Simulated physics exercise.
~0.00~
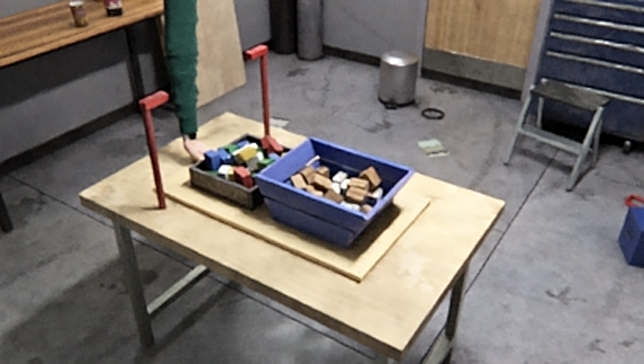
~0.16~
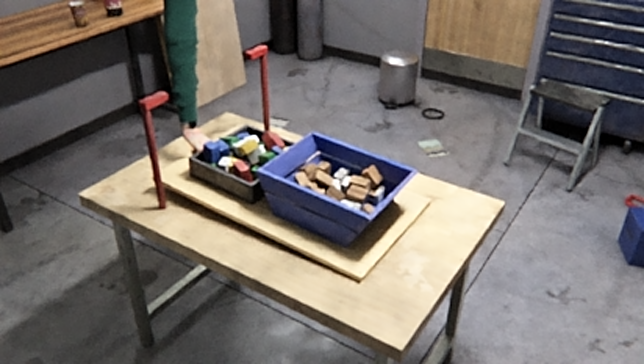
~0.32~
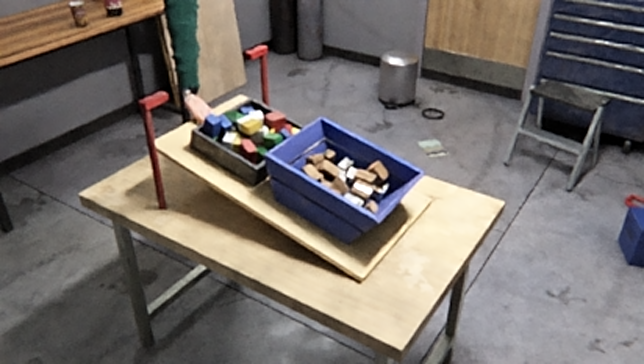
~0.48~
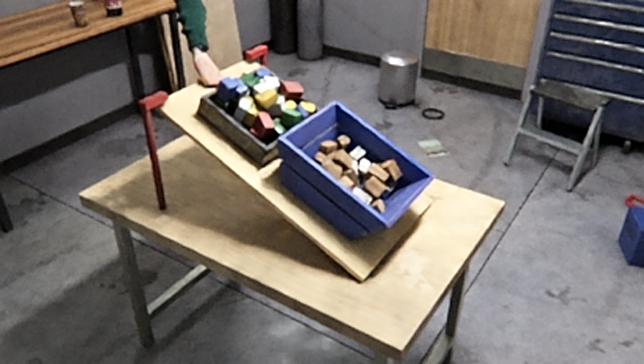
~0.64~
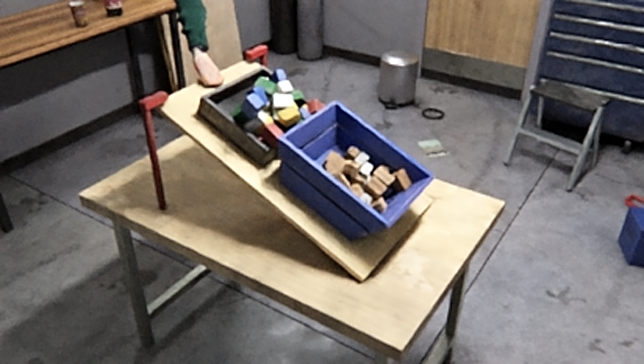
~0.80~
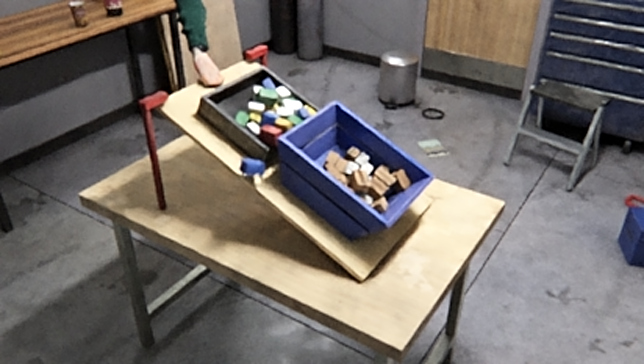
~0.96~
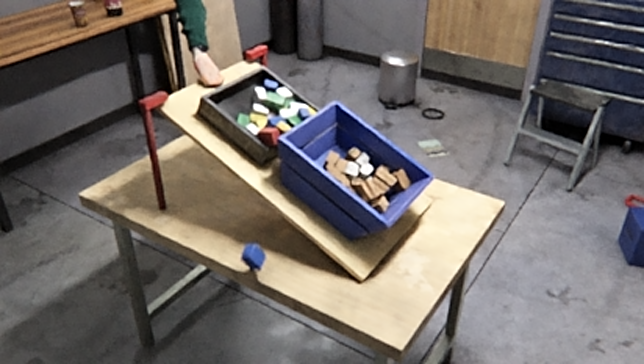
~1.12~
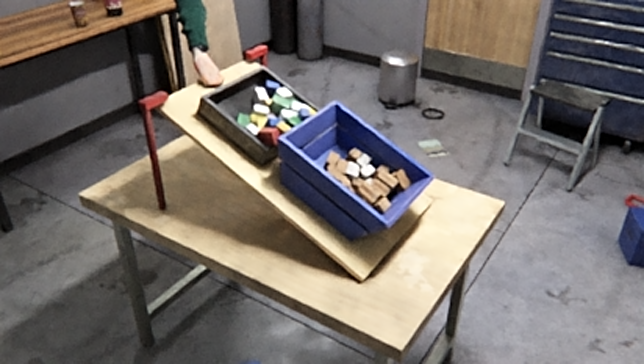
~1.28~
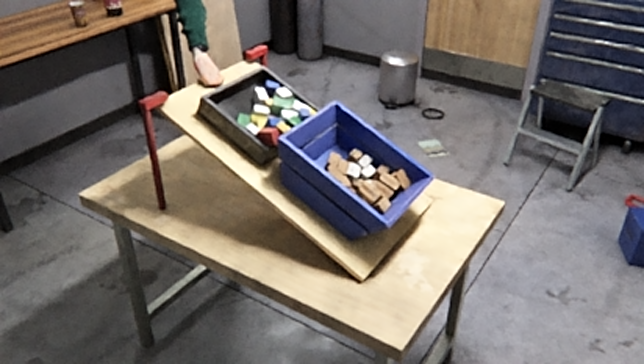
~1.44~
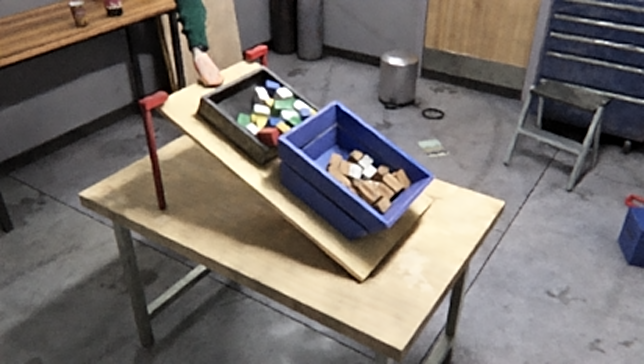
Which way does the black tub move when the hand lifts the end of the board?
The black tub moves up, carried by the rising left end of the board.
